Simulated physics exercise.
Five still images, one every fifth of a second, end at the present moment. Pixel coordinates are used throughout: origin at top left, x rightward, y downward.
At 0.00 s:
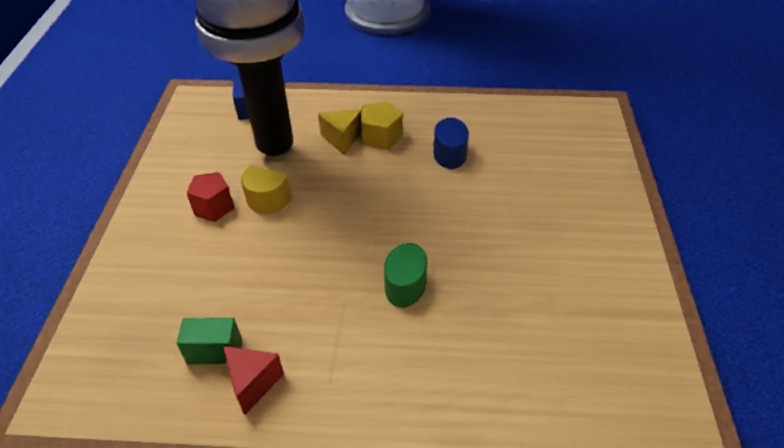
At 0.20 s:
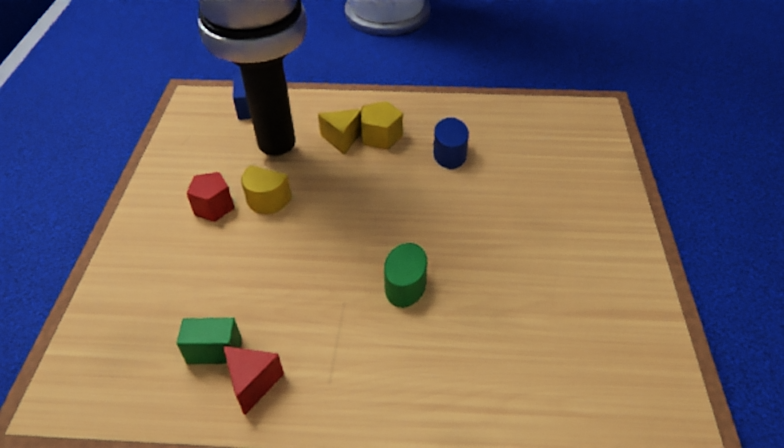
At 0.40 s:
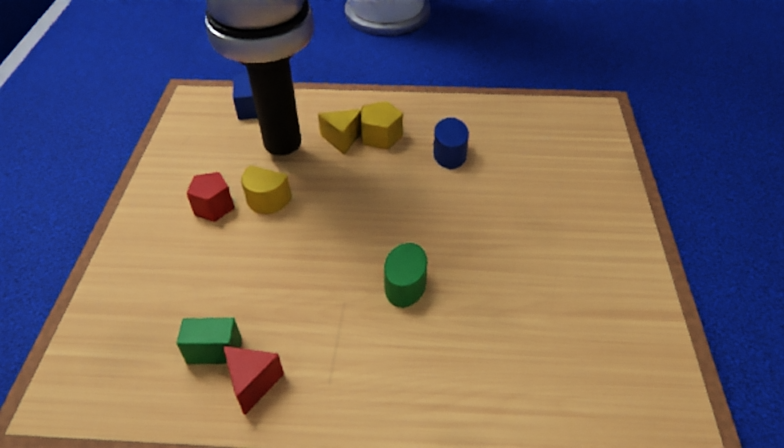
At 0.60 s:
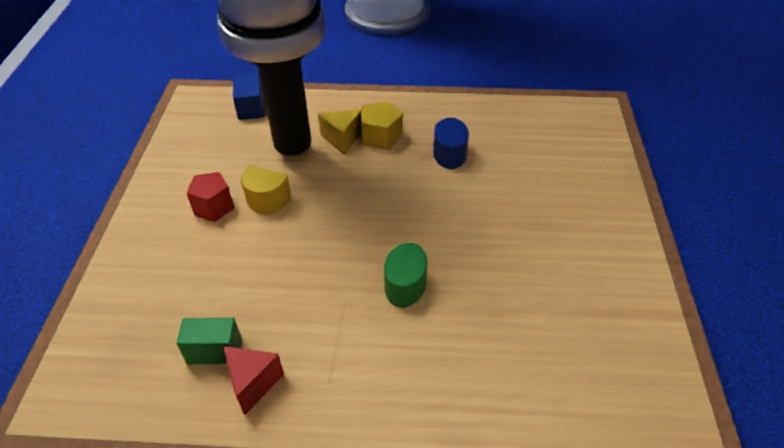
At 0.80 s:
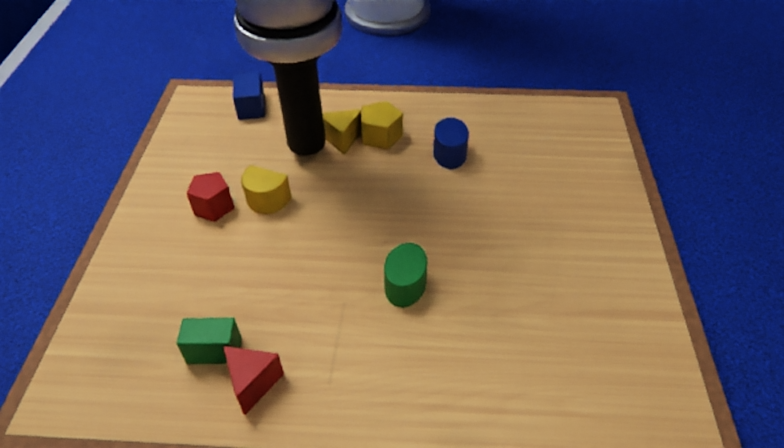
The video shows a black cylindrical tool over a wooden board scattered with red, green, blue and yellow blocks. The tool moves a short way to the right, nearing the yellow triangular block, while the blocks stay still.
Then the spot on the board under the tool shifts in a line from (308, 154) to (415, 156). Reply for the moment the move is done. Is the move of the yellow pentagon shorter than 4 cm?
Yes - that is the case.
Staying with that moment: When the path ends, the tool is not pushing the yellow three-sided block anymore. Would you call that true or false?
True.
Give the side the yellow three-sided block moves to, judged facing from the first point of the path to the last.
Pushed left.
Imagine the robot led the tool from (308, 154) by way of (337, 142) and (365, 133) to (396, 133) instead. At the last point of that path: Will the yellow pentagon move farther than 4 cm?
Yes, it checks out.
On the path given first. One third of the way, tool (344, 145); yellow three-sided block (351, 112), turned 25° anticlockwise.
Two thirds of the way, tool (380, 146); yellow three-sided block (352, 110), turned 30° anticlockwise; yellow pentagon (395, 109), turned 20° anticlockwise.
At the end, tool (415, 147); yellow three-sided block (352, 110), turned 30° anticlockwise; yellow pentagon (395, 108), turned 25° anticlockwise; blue elliptical block not moved.
